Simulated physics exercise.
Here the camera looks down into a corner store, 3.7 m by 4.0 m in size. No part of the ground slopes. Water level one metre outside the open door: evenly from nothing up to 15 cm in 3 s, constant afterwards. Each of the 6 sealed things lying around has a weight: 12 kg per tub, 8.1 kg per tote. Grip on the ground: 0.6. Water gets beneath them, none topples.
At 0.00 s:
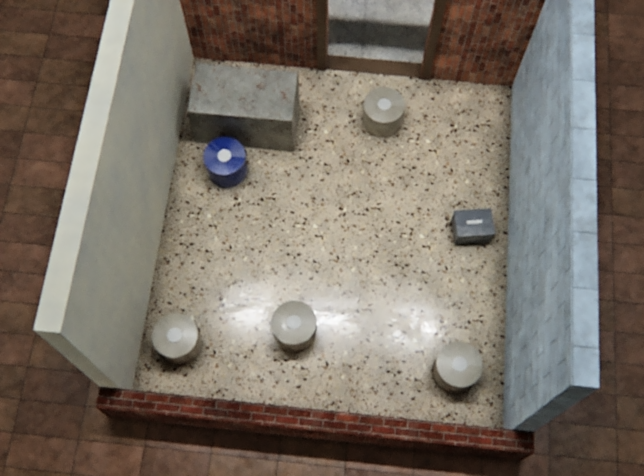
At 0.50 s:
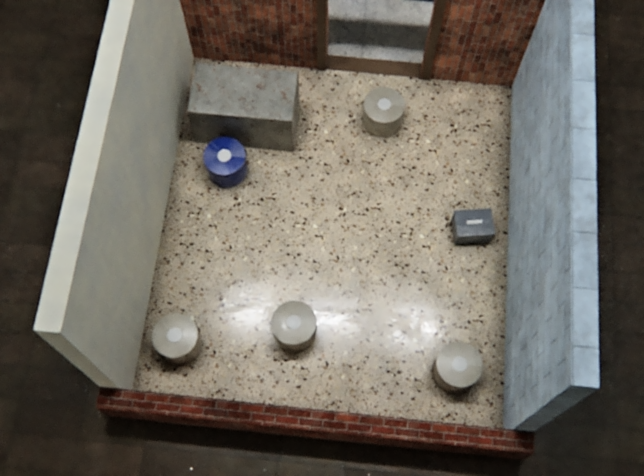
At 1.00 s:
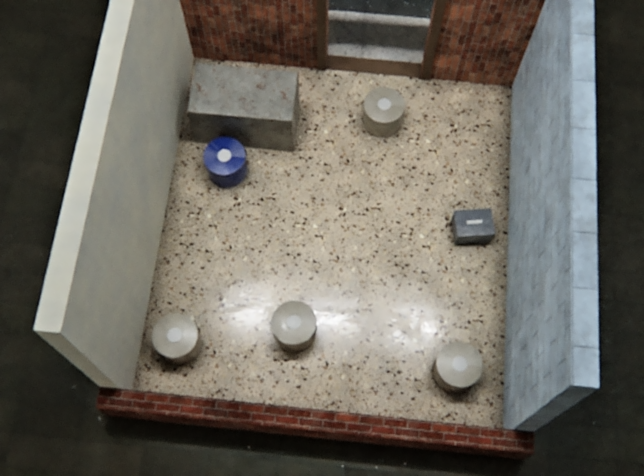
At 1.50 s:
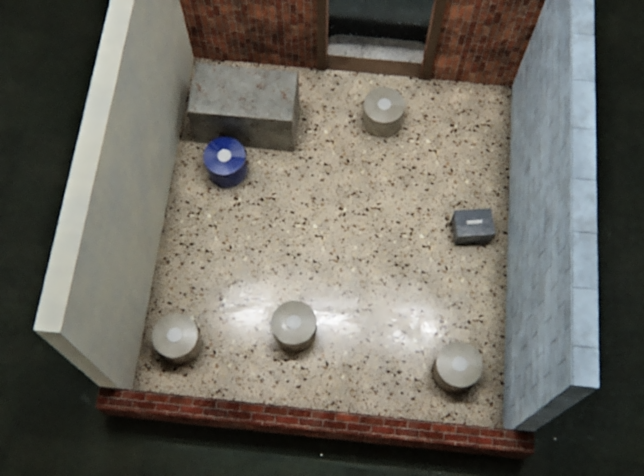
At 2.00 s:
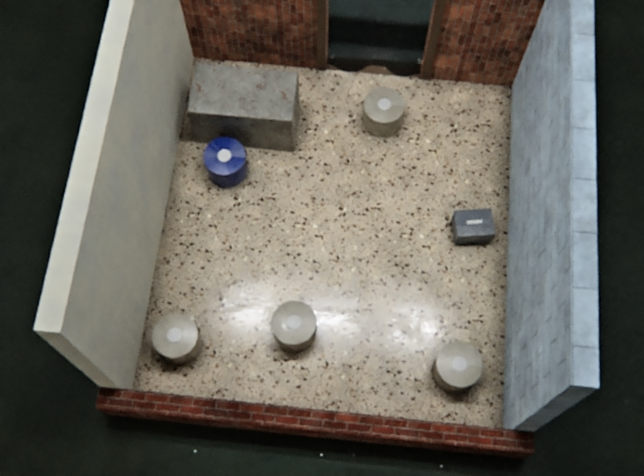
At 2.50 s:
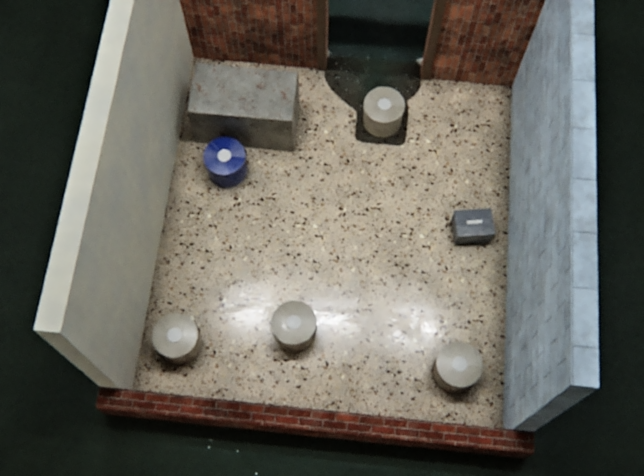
The clip shows a small store from above, with a blue tub and several grey objects, as dark water covers the ground outside, rises at the open doorway and spreads slightly onto the speckled floor; no objects shift.
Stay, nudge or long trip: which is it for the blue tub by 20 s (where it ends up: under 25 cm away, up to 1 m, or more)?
It will likely make a small trip.
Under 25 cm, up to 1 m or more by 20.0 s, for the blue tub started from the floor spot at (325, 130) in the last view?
Short answer, it is taken a long way.
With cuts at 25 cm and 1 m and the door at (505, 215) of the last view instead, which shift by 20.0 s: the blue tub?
In that case the blue tub would have shifted a modest distance.
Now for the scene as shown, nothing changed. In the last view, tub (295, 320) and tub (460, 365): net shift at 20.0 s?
They've ended up 50 cm and 120 cm away, in that order.
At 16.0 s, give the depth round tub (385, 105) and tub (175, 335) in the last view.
First about 9 cm, second about 12 cm.
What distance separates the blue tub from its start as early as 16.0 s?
I'd guess some 30 cm by then.
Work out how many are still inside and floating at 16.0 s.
It comes to 5 of them.
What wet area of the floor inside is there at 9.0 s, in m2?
Roughly 13 m2 of it is wet.
After 4.0 s the blue tub is near (224, 156), 0.0 m from its start, aground; 0 afloat.
After 9.0 s the blue tub is near (224, 156), 0.0 m from its start, aground; 0 afloat.
After 16.0 s the blue tub is near (254, 166), 0.3 m from its start, aground; 5 afloat.
After 20.0 s the blue tub is near (288, 180), 0.7 m from its start, afloat; 6 afloat.
